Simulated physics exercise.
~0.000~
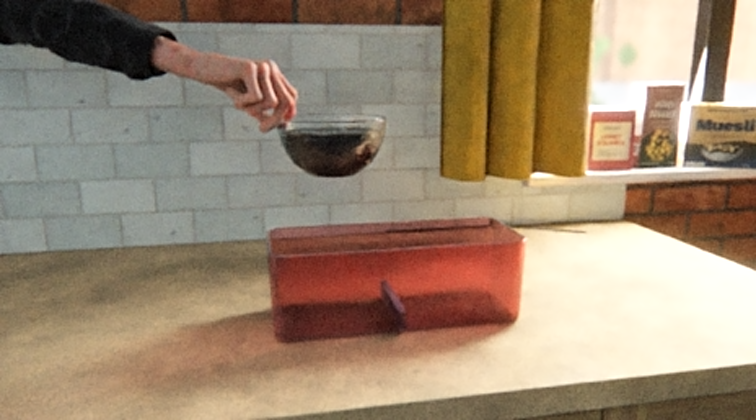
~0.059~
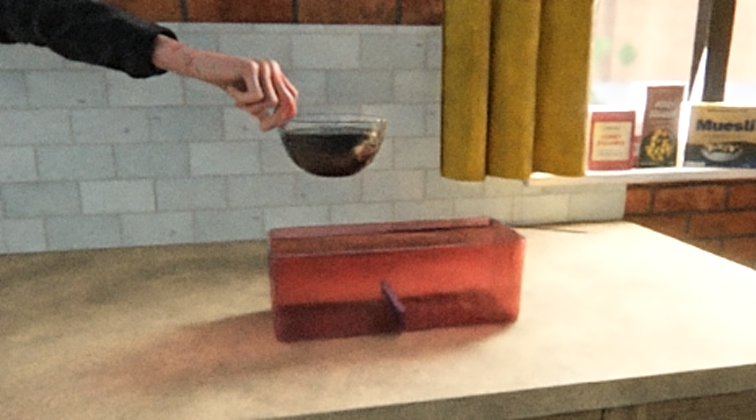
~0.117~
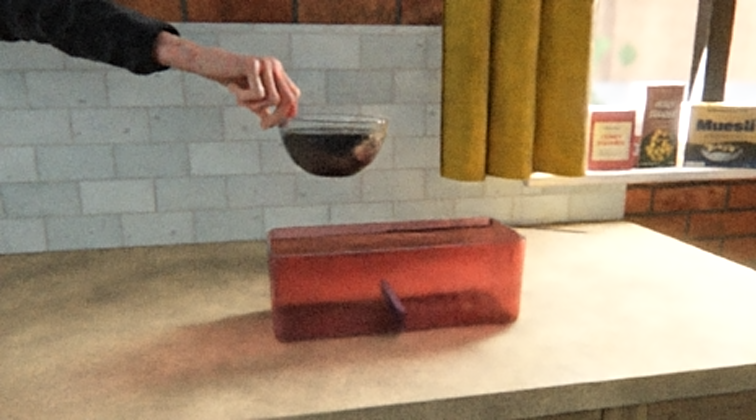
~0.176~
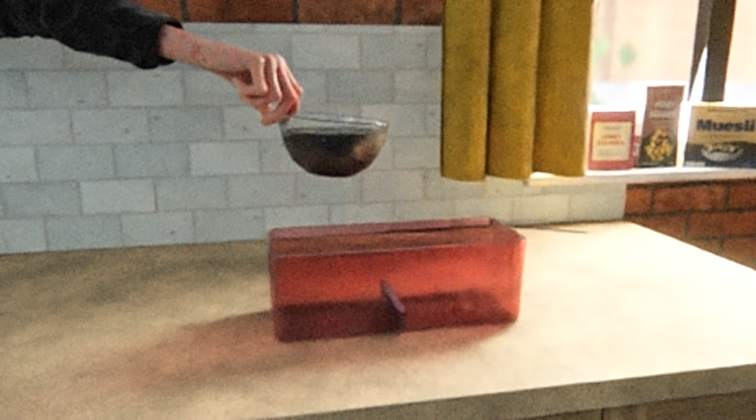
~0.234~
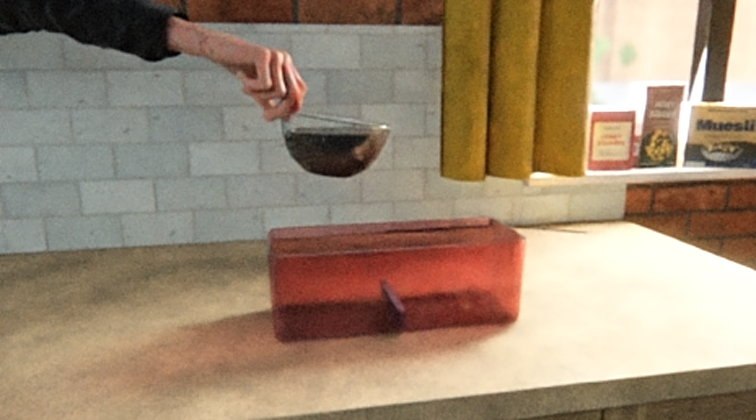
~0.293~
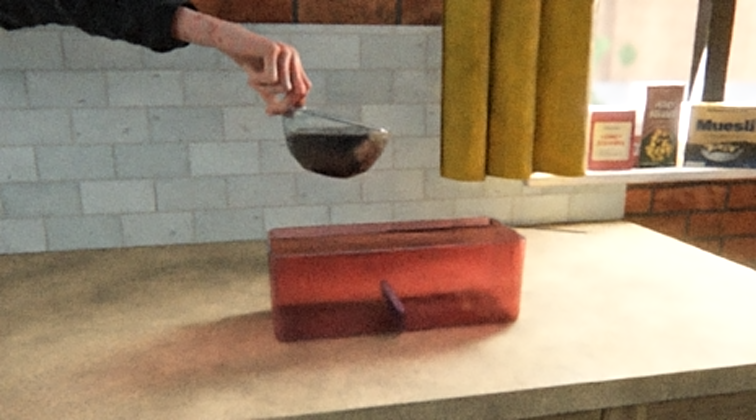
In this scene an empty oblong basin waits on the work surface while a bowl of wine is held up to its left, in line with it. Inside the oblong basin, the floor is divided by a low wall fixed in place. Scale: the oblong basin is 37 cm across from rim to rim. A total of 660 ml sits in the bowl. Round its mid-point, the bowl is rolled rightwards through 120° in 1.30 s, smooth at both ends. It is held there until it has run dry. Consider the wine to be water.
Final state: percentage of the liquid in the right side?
Approximately 78 %.
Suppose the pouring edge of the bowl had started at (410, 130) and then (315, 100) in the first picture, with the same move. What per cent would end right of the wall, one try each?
First 85, then 15 per cent.
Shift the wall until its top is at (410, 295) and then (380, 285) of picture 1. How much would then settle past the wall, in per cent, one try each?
I'd say 65 percent on the first go, 95 percent on the next.
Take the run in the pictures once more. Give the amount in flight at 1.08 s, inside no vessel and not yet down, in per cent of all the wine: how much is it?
Near 2 percent.
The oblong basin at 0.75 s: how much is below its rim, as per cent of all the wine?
Near 28 in a hundred.
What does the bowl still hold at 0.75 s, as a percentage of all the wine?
I'd put it near 38 percent.
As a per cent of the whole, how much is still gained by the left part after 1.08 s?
Change: Approx. 6 %.
Then, 0.75 s in, the tilt is 74° and 38 per cent is still to pour, 0 is left of the wall and 28 right of it.
Then, 1.08 s in, the tilt is 111° and 0 per cent is still to pour, 15 is left of the wall and 83 right of it.
Then, 1.42 s in, the tilt is 120° and 0 per cent is still to pour, 16 is left of the wall and 83 right of it.
Then, 1.80 s in, the tilt is 120° and 0 per cent is still to pour, 22 is left of the wall and 77 right of it.
Finally, 22 per cent lies left of the wall, 78 right of it and 1 outside.
